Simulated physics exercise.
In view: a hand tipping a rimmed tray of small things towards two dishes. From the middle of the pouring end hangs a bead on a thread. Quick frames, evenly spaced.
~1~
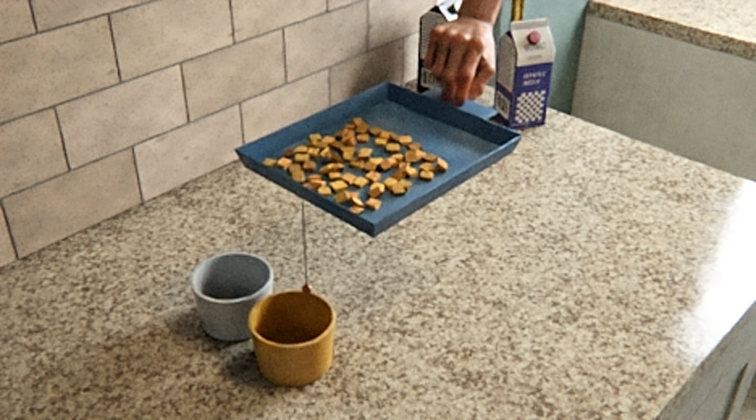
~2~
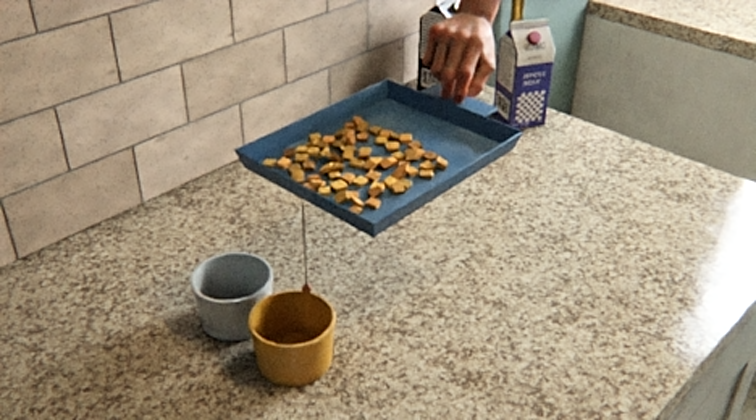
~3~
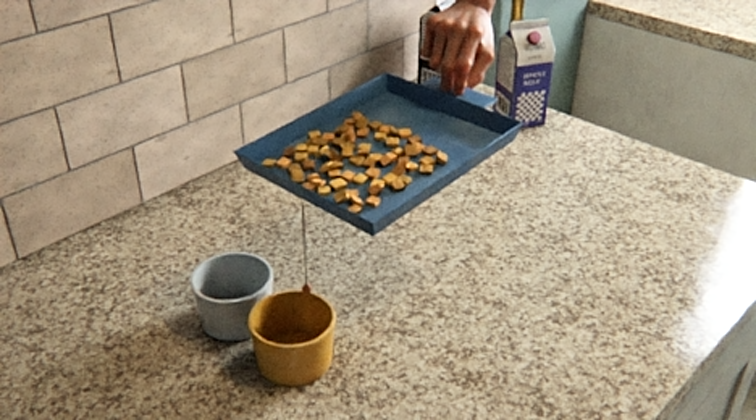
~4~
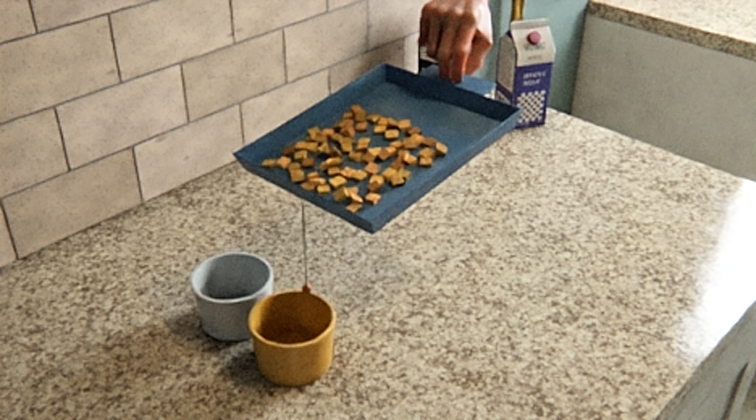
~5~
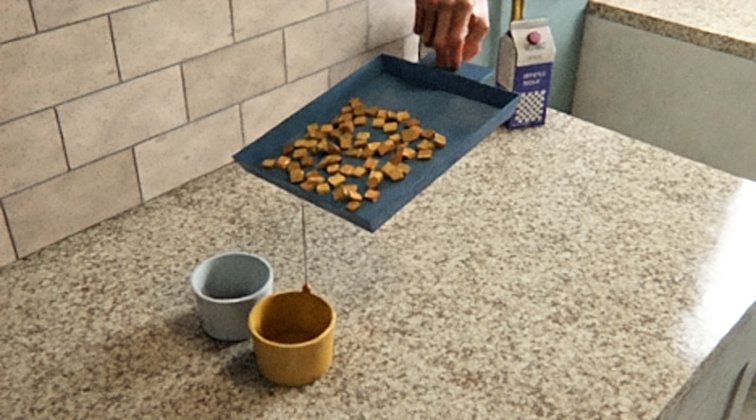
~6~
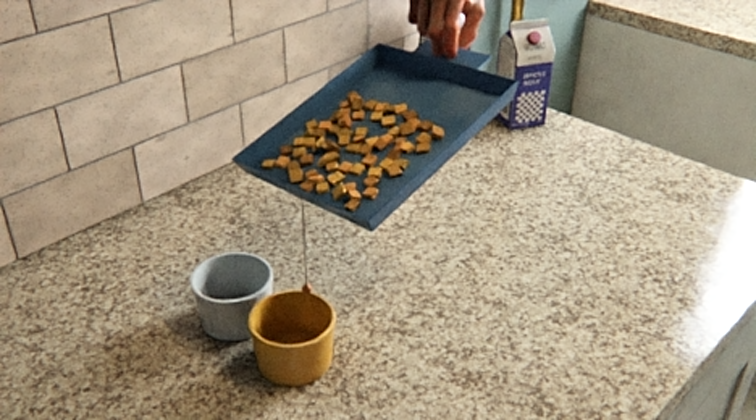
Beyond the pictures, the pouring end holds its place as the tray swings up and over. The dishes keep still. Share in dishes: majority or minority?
Majority.
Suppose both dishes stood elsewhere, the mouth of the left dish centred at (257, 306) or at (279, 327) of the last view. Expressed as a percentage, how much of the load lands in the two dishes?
Close to 40 in a hundred, then close to 20 in a hundred.
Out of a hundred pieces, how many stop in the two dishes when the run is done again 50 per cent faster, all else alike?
Roughly 80 percent.
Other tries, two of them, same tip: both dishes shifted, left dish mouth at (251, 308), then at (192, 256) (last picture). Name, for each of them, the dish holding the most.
In the first position the left of the two, in the second the right of the two.
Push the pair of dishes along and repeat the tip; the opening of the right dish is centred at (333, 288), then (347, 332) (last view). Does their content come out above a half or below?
At place one a lesser share; at place two a lesser share.
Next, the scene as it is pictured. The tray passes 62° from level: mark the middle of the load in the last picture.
I'd mark it close to (297, 155).
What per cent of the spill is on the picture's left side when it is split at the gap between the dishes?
I'd say some 70 in a hundred.
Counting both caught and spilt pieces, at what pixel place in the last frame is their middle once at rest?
Somewhere around (240, 318) in the last picture.
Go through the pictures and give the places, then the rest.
The first picture shows corners of the pouring end near (244, 149) and (373, 218), level; middle of the load near (357, 164), cereal squares; left dish near (203, 311); right dish near (262, 355); bead on its thread near (307, 289).
The second picture shows corners of the pouring end near (243, 150) and (373, 218), level; middle of the load near (357, 163).
The third picture shows corners of the pouring end near (243, 151) and (372, 217), tipped barely, lowest at the left corner; middle of the load near (356, 160).
The fourth picture shows corners of the pouring end near (241, 153) and (370, 216), tipped a little, lowest at the left corner; middle of the load near (356, 156).
The fifth picture shows corners of the pouring end near (241, 155) and (369, 215), tipped a little, lowest at the left corner; middle of the load near (355, 152).
The sixth picture shows corners of the pouring end near (240, 157) and (367, 215), tipped clearly, lowest at the left corner; middle of the load near (353, 148); left dish near (203, 311); right dish near (262, 355).
Shortly afterwards, tray tipped steeply; the whole lot on the tray.
Next, tray tipped past a quarter turn; near a quarter on the tray; a little in the right dish; near a third in the left dish; a little outside both; near a quarter in the air.
Some moments later, tray tipped past a quarter turn; near a quarter in the right dish; near two thirds in the left dish; near a quarter outside both.
In the end, tray tipped past a quarter turn; near a quarter in the right dish; near two thirds in the left dish; near a quarter outside both.
